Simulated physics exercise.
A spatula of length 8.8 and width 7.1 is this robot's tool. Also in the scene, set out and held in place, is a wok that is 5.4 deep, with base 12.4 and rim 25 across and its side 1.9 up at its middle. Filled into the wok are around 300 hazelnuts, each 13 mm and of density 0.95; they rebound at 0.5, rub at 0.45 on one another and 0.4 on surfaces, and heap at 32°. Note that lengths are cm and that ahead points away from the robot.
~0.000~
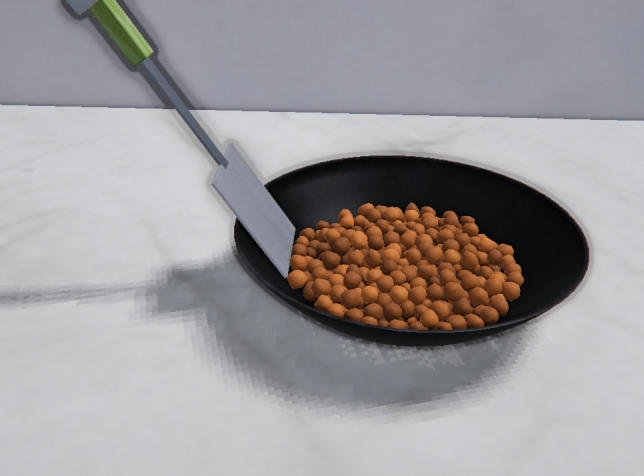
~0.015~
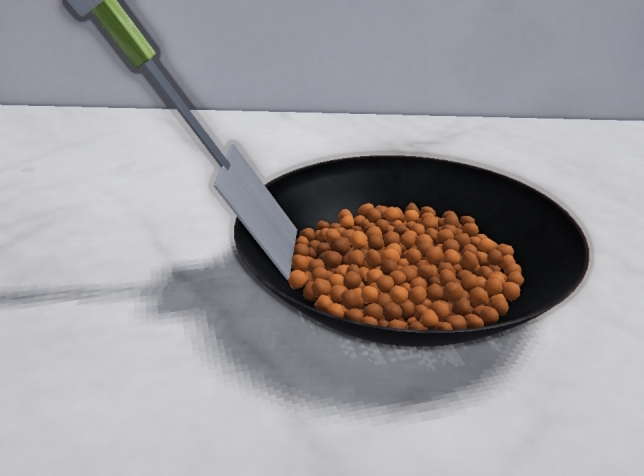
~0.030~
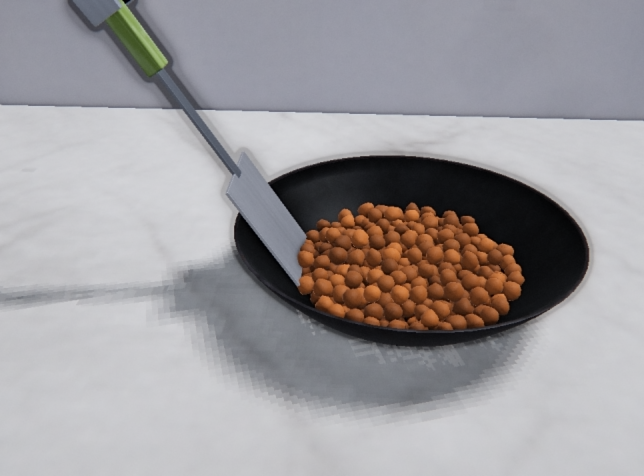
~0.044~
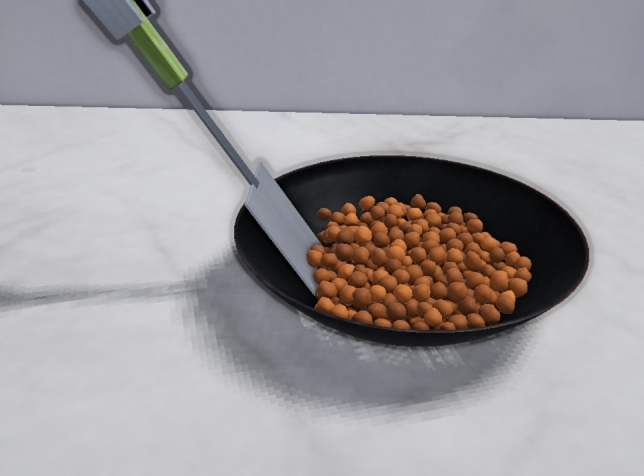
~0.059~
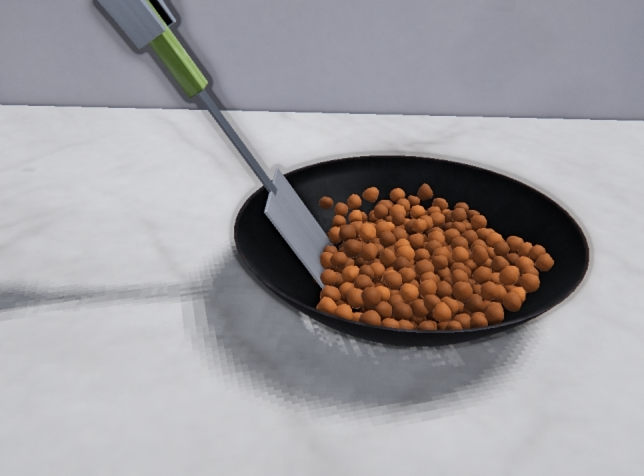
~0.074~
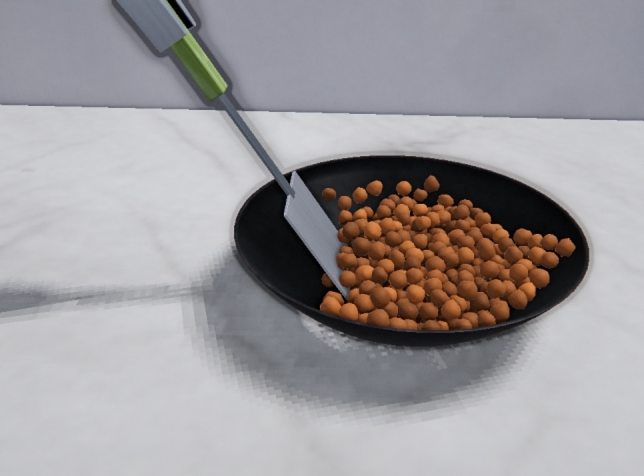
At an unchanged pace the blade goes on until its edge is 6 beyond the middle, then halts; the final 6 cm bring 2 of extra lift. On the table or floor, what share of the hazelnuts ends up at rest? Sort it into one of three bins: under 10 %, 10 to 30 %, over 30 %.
Bin: 10 to 30 %.
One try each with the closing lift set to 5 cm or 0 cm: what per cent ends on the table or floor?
I'd say close to 15 percent for the first and close to 15 percent for the second.
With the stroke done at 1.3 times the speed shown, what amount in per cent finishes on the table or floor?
Around 20 percent would finish on the table or floor.
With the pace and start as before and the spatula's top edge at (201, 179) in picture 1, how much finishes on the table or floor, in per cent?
Spill: Approx. 10 per cent.
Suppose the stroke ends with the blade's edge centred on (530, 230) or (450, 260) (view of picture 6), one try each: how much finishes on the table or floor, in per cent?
First try roughly 40 percent, second roughly 5 percent.
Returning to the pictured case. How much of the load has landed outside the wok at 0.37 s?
Some 15 per cent.
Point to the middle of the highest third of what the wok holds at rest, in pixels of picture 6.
Pixel estimate: About (509, 241).
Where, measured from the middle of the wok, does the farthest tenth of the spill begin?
The distance is roughly 35 cm.
After 0.11 s, sloping 57°, highest piece 8 above the table; 304 in the wok, 1 on the blade or in flight.
After 0.15 s, sloping 57°, highest piece 9 above the table; 303 in the wok, 2 on the blade or in flight.
After 0.37 s, sloping 57°, highest piece 7 above the table; 248 in the wok, 40 on the table or floor, 17 on the blade or in flight.
After 1.42 s, sloping 57°, highest piece 6 above the table; 248 in the wok, 57 on the table or floor.
At rest, 248 in the wok, 57 on the table or floor. That is 19 % on the table or floor.
